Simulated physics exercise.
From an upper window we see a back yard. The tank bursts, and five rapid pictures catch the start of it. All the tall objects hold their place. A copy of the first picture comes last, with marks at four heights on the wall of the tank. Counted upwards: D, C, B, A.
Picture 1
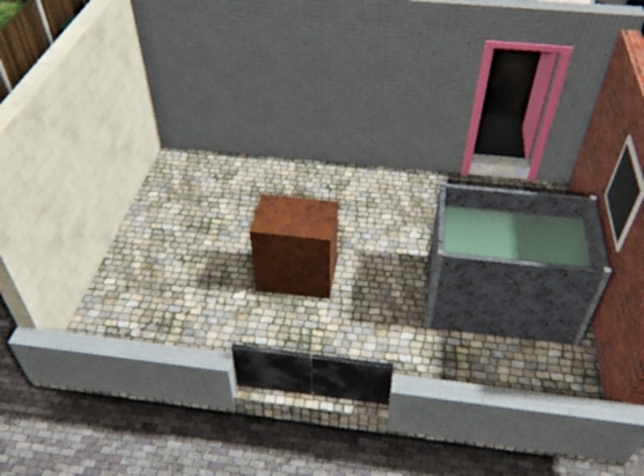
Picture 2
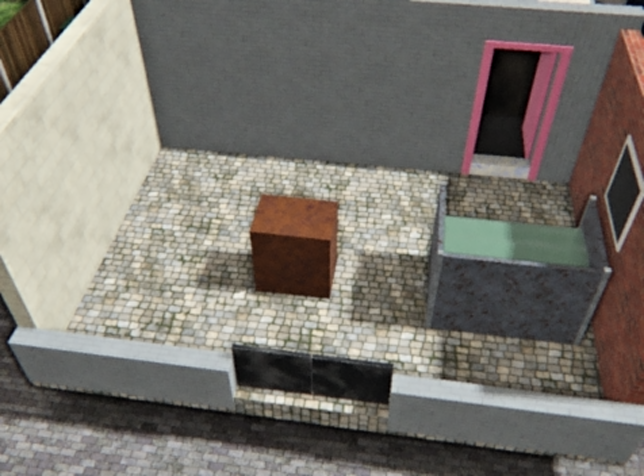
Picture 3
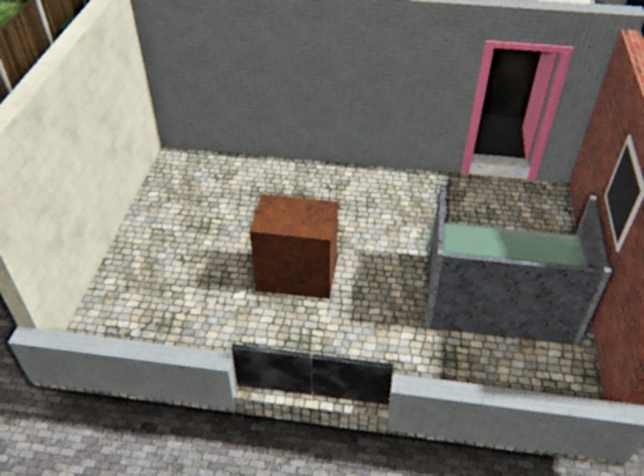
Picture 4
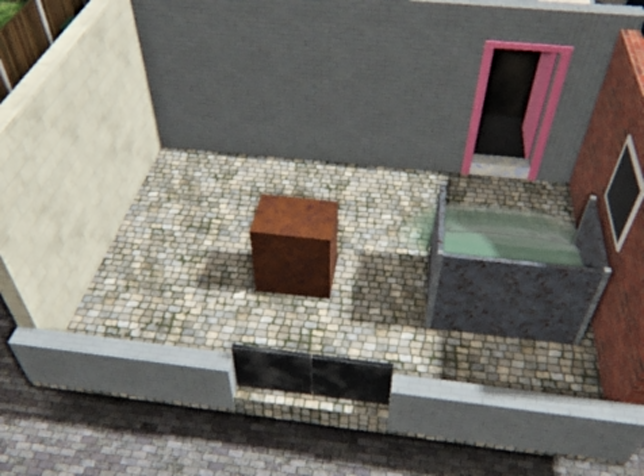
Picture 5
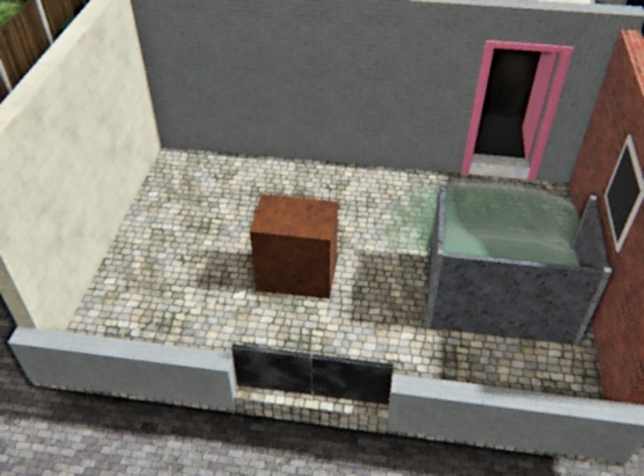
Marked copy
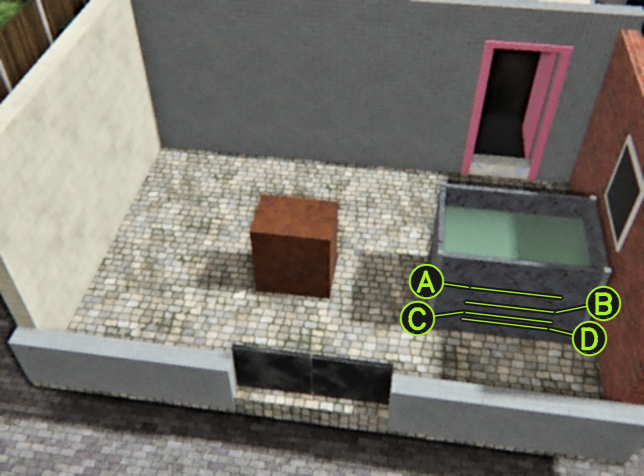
In a back yard, green water spreads out from a grey tank across the paving.
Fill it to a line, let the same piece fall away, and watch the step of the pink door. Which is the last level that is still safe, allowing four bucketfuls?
It is C.
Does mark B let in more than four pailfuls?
Yes, that goes wrong.
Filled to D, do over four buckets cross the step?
No.
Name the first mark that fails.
That is mark B.
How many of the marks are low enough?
Two of the four.
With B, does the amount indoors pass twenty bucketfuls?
No, less.
On the marked copy, A at (514, 292); B at (510, 307); C at (507, 317); D at (505, 323); from the bottom up D, C, B, A.
With A, dozens of bucketfuls pour in.
With B, about 8 bucketfuls get in.
With C, a bucket or two gets in.
With D, nothing gets over.
